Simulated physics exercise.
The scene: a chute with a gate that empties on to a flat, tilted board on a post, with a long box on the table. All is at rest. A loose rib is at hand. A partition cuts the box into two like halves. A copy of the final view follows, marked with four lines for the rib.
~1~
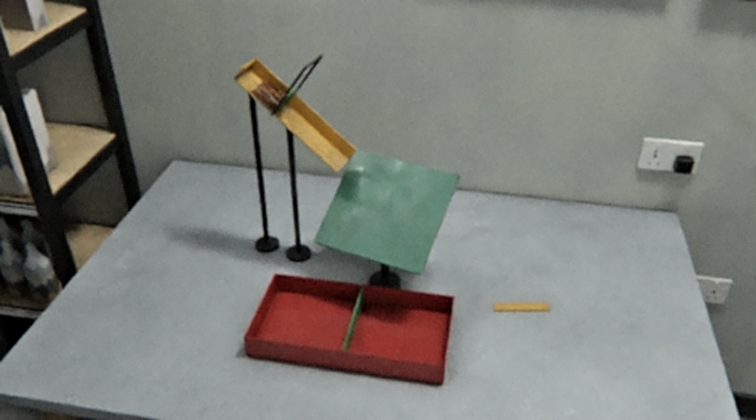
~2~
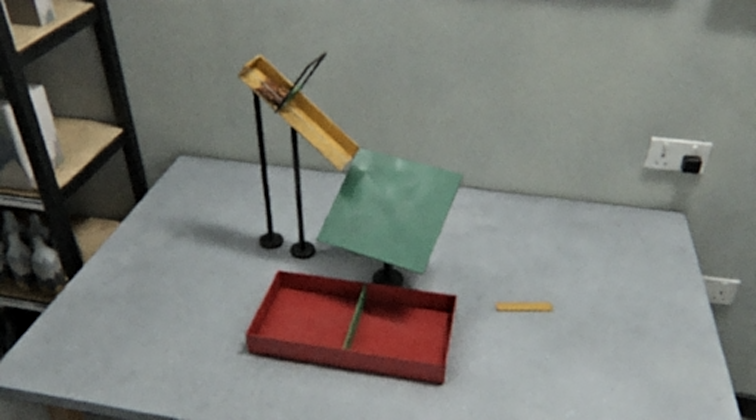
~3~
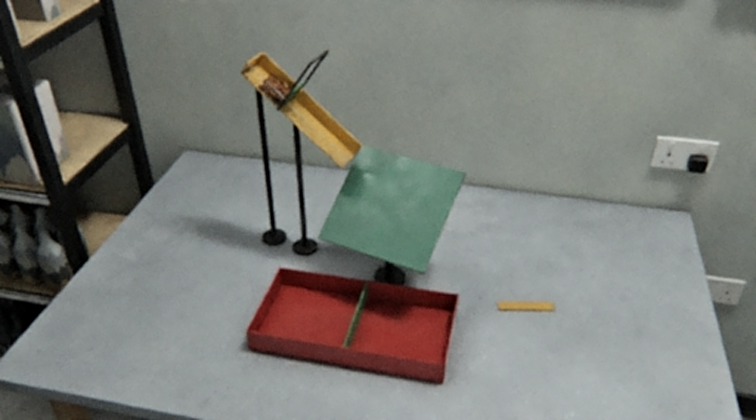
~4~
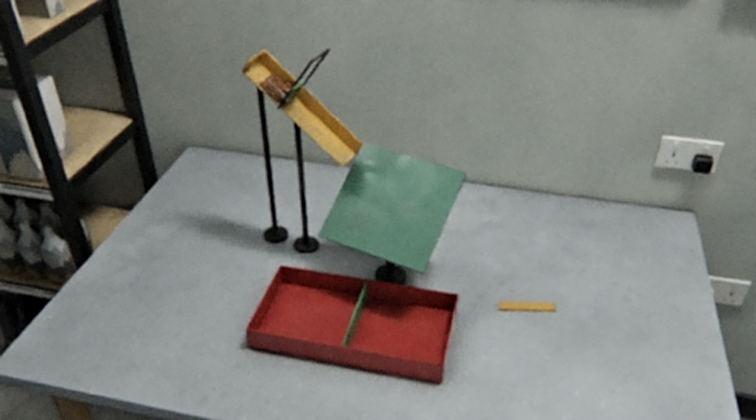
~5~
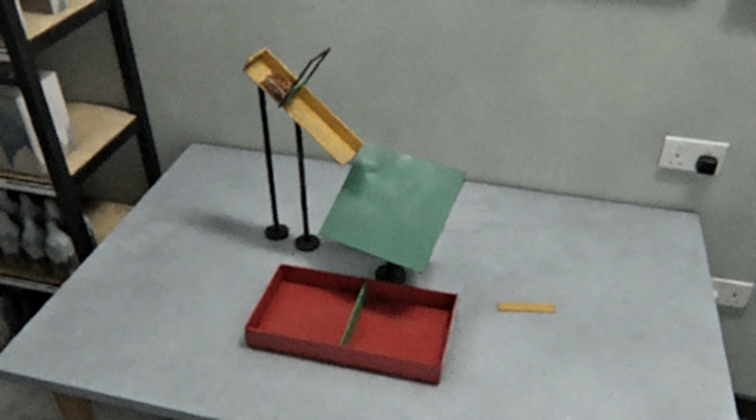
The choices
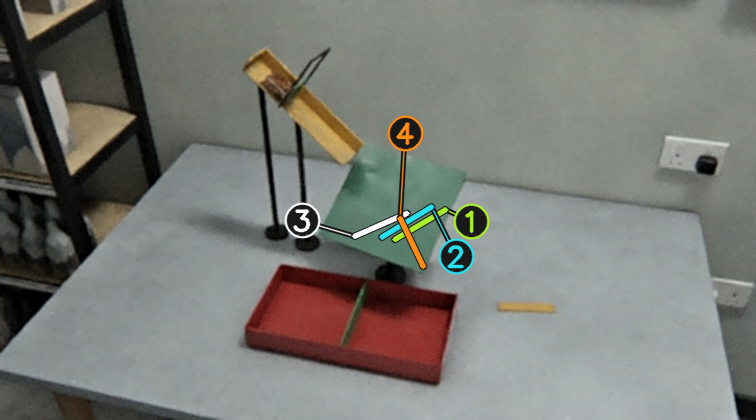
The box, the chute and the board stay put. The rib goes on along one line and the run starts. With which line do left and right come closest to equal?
Choose 1.
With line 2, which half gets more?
More lands on the left.
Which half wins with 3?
More lands on the left.
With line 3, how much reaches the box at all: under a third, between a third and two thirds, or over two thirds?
Line 3 gives over two thirds.
On the marked copy, line 1 from (445, 209) to (394, 239); line 2 from (431, 206) to (381, 237); line 3 from (407, 213) to (354, 236); line 4 from (400, 218) to (423, 266).
If 1 is chosen, of what is caught, roughly a third in the left half, roughly two thirds in the right.
If 2 is chosen, of what is caught, the larger part in the left half, about a tenth in the right.
If 3 is chosen, of what is caught, the larger part in the left half, about a tenth in the right.
If 4 is chosen, of what is caught, roughly a quarter in the left half, the larger part in the right.
